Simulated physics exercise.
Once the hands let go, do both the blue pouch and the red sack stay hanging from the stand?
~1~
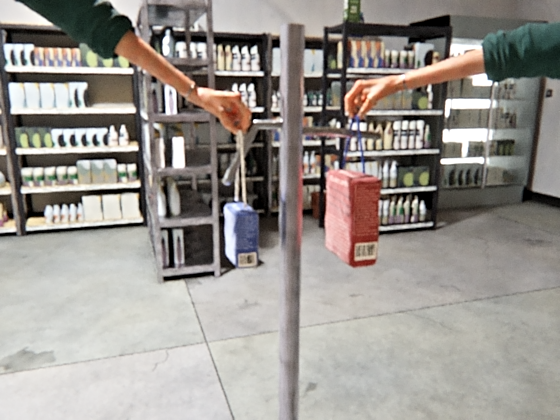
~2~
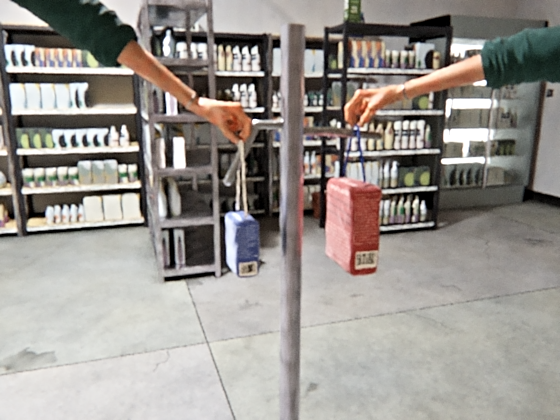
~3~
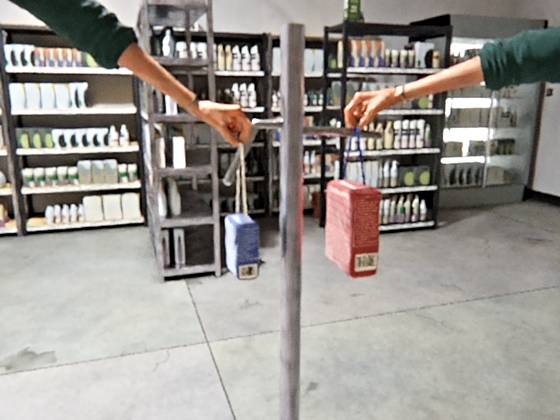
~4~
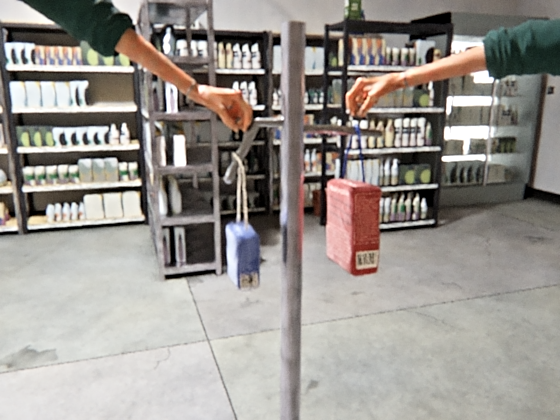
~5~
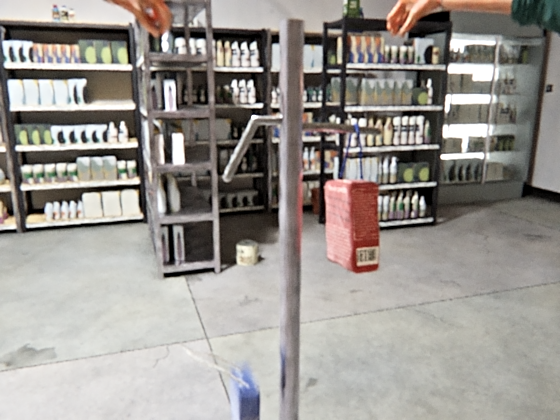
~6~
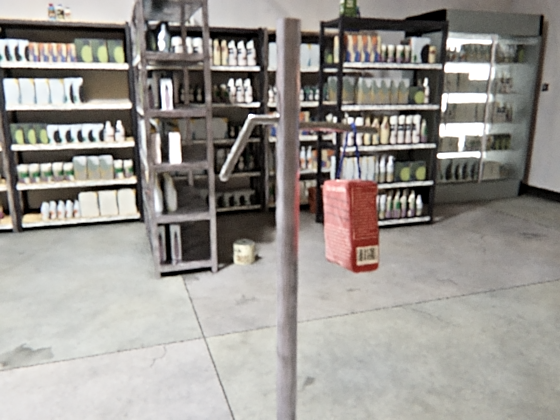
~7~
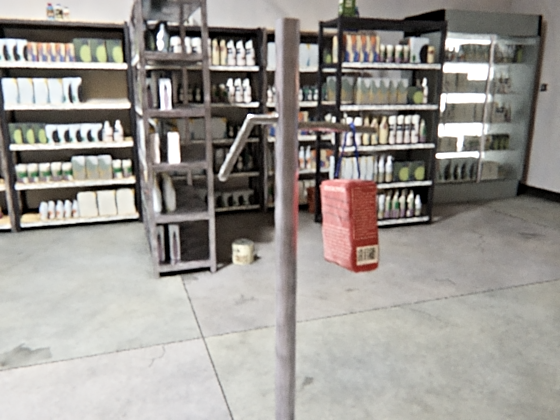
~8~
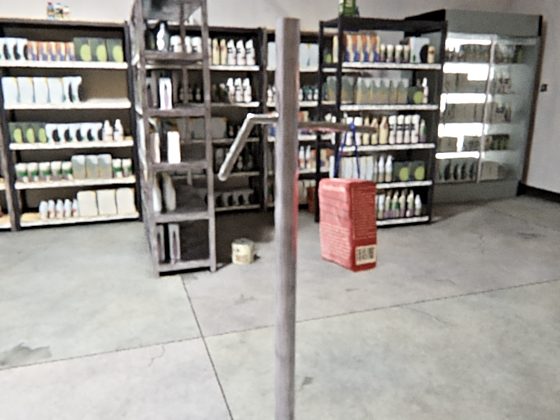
No, only the red sack stays hanging by its loop. The blue pouch comes down as the hands pull away.
A blue pouch and a red sack were lowered by their loops onto a metal stand by two hands, which then let go and drew back. The blue pouch dropped out of view, while the red sack stayed hanging on the right.
